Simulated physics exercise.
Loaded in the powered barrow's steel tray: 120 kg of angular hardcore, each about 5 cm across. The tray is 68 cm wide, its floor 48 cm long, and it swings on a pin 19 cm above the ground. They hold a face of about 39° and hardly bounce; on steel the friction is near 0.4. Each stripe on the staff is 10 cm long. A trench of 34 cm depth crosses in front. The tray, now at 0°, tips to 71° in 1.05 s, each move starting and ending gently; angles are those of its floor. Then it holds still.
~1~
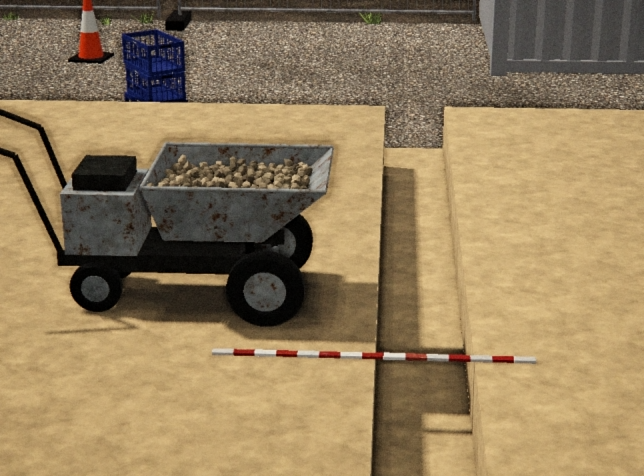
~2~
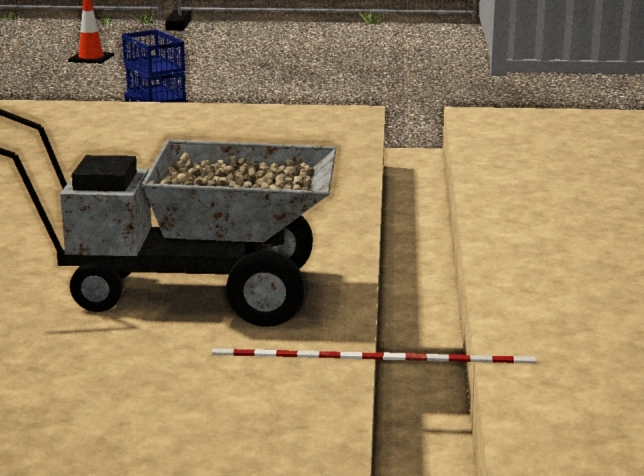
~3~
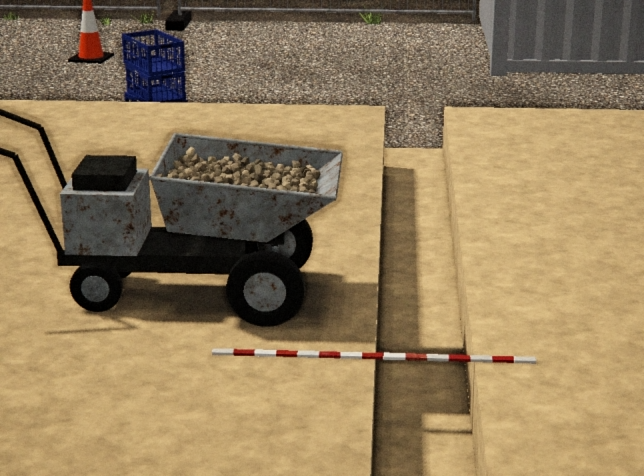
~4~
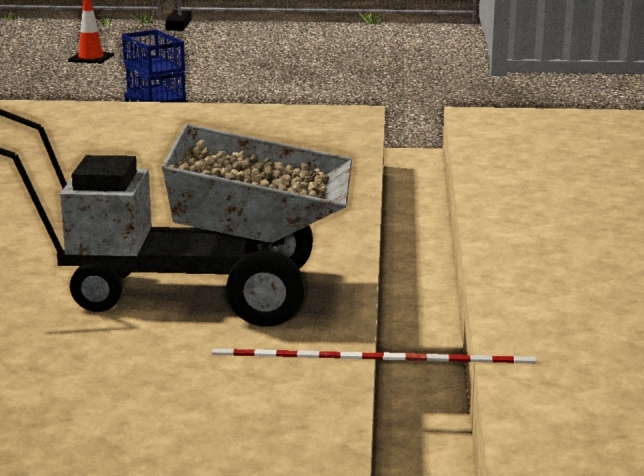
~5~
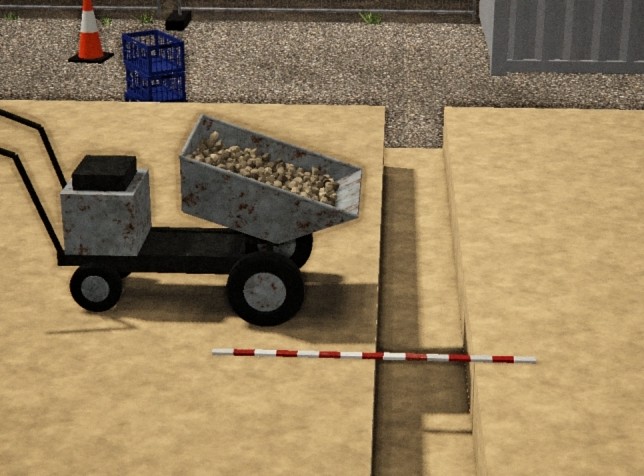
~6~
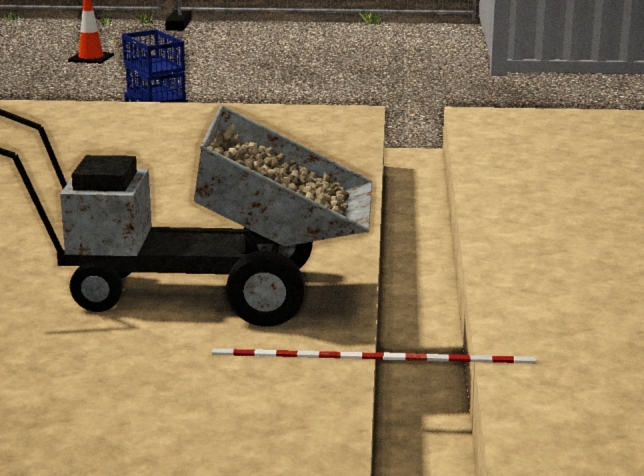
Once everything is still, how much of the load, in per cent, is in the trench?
Some 100 per cent of it.
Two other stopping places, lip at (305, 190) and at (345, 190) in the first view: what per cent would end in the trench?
First some 100, then 100 per cent.
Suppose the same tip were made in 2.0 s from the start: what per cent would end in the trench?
Then about 100 per cent.
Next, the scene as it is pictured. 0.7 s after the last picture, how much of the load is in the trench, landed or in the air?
Some 40 per cent.
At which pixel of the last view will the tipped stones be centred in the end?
Near (429, 347).
Then, 0.4 s after the last picture the floor is at 60°, 100 % in the tray; the foremost stones are at (383, 265).
Then, 0.7 s after the last picture the floor is at 71°, 62 % in the tray, 38 % in the trench; the foremost stones are at (458, 364).
Then, 1.1 s after the last picture the floor is at 71°, 14 % in the tray, 86 % in the trench; the foremost stones are at (462, 340).
Then, 3.0 s after the last picture the floor is at 71°, 0 % in the tray, 100 % in the trench; the foremost stones are at (461, 325).
